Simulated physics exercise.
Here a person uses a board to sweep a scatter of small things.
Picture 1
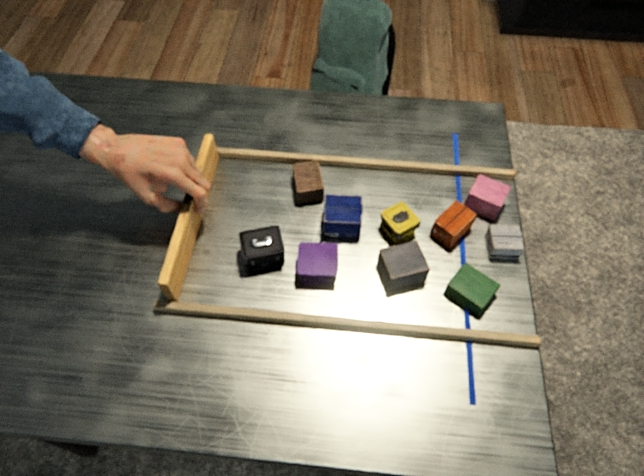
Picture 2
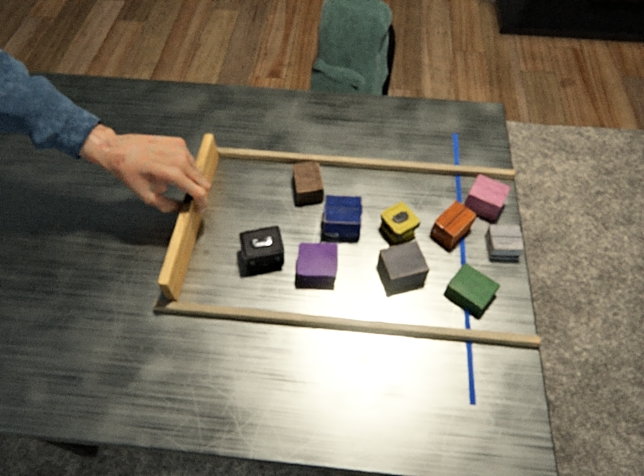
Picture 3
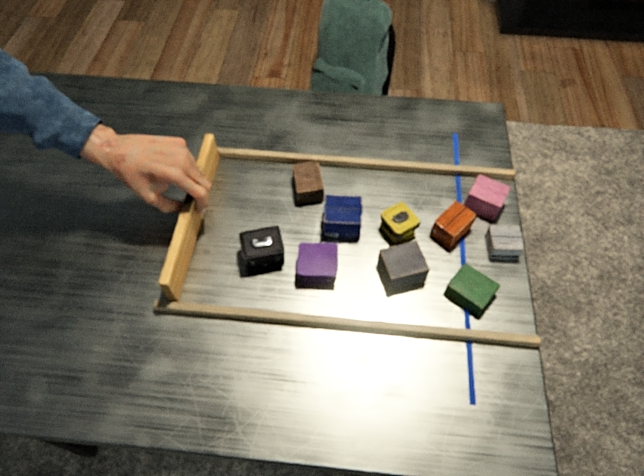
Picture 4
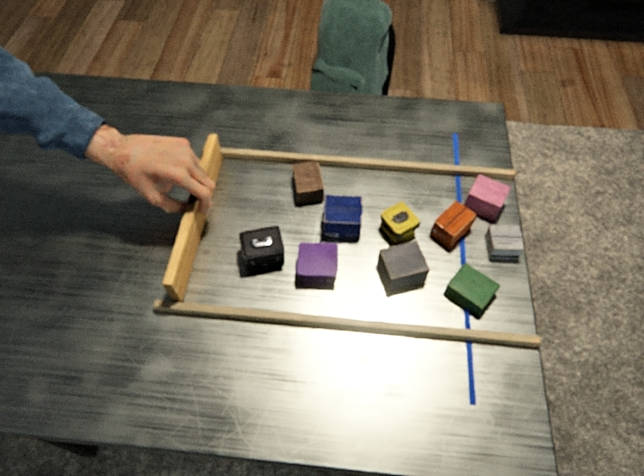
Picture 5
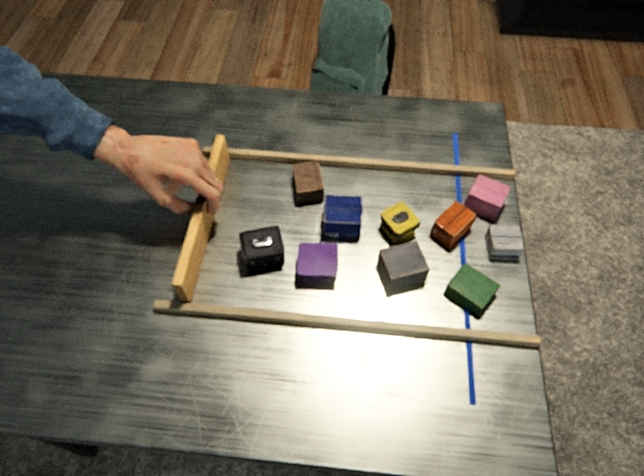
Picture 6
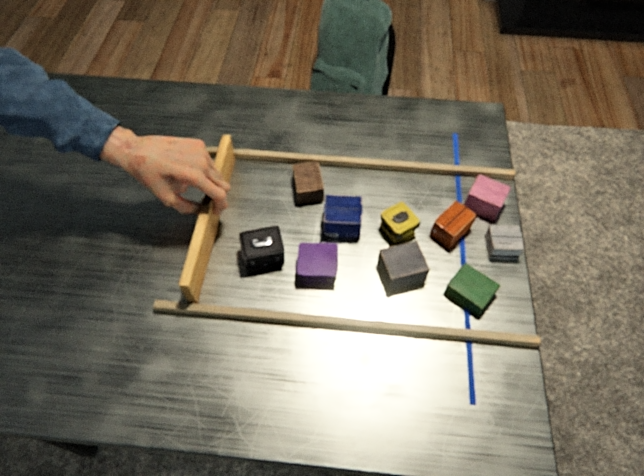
At the start, a hand holds a wooden board upright at the left of a dark table, with colourful blocks scattered between two wooden rails and across a blue line. The board stays nearly still, then the hand slides it slightly right, closer to the black block, while the blocks remain unmoved.
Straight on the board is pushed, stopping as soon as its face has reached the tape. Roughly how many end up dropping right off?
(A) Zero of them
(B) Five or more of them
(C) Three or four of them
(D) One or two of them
Option C: Three or four of them.
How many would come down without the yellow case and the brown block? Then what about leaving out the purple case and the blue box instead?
The first try gives 3, the second gives 2.
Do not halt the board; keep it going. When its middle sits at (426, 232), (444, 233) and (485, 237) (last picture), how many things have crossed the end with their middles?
2, 3 and 7.
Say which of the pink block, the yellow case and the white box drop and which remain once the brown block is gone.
Pink block still up; yellow case still up; white box down.
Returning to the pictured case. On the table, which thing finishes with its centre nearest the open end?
Ending up nearest is the purple case.
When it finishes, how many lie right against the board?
Contact count: 3.
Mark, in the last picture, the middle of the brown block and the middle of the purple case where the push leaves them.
Around (475, 198) and around (529, 282).
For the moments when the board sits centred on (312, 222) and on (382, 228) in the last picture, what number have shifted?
So far 4, and 8 at the second.
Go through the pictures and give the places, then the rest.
The first frame shows white box (504, 242); pink block (487, 197); green block (472, 289); board (192, 212); tape (462, 246).
The second frame shows pink block (486, 198); board (192, 212).
The third frame shows green block (472, 289); yellow case (399, 224).
The fourth frame shows white box (504, 242); orange box (453, 224).
The fifth frame shows pink block (486, 198); black case (263, 248).
The sixth frame shows white box (504, 242); pink block (486, 198); green block (472, 289); board (211, 214); tape (462, 246).
Soon after, none off yet; white box at rest near (504, 242); pink block at rest near (486, 198); green block at rest near (472, 289).
At rest, the number that fall off is three or four; fallen, grey block, orange box, green block and white box.
